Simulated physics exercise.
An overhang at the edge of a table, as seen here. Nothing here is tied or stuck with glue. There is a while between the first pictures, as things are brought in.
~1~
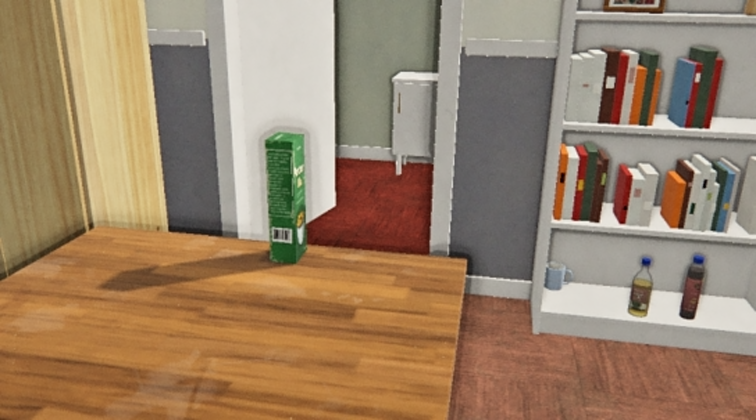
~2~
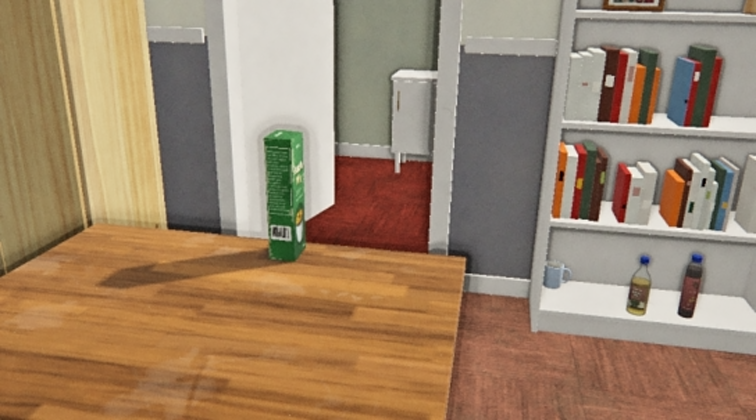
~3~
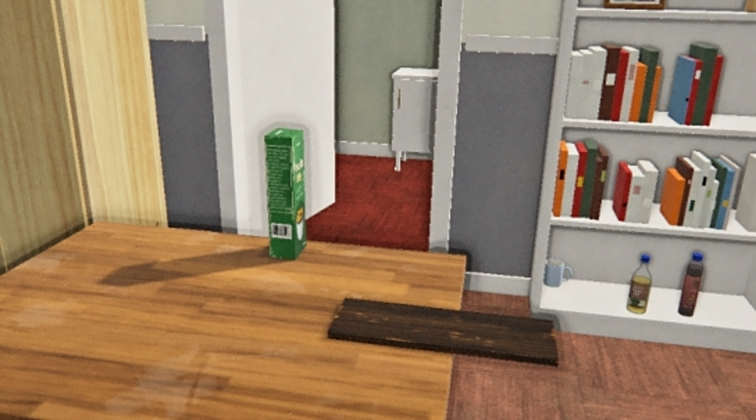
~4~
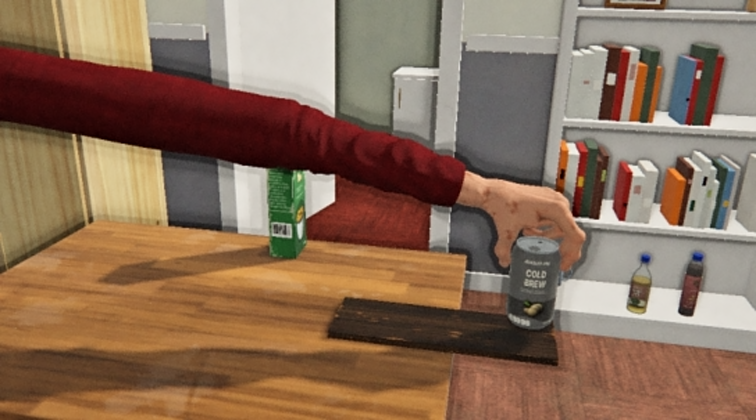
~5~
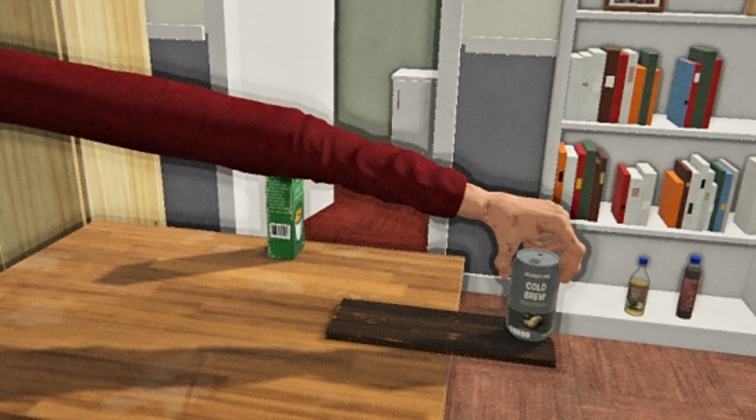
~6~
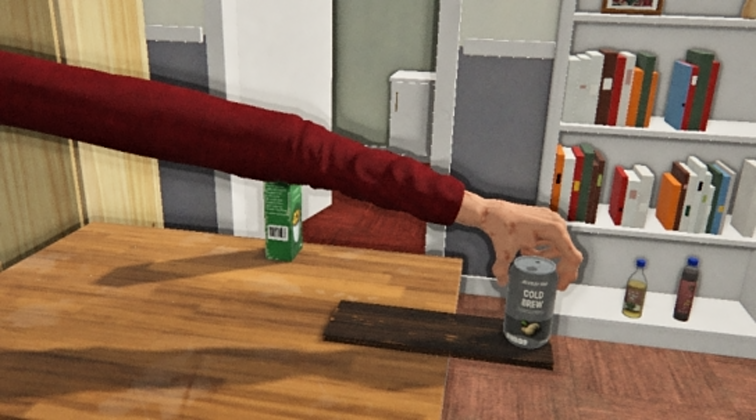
A hand in a red sleeve lowering a grey can onto the overhanging end of a black plank on a wooden table.
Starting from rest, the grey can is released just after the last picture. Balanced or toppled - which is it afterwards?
A fall.
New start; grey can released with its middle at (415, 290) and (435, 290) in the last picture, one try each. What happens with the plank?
On the first try it remains balanced; on the second try it remains balanced.
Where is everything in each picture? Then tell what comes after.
In the first frame, the last thing is not in view yet.
In the second frame, the last thing is not in view yet.
In the third frame, the last thing is not in view yet; black plank (443, 329).
In the fourth frame, coming down; grey can (533, 283); black plank (443, 329).
In the fifth frame, coming down; grey can (533, 295); black plank (440, 331).
In the sixth frame, in place under the hand; grey can (530, 303); black plank (438, 332).
Then, 0.40 s past the last view, grey can now down on the floor or falling; black plank on its side.
Then, 0.50 s past the last view, black plank now down on the floor or falling.
Then, 0.60 s past the last view, things are still on the move.
Then, 0.80 s past the last view, as before.
Finally, down on the floor or falling, black plank and grey can; green carton still in place. The plank goes over.
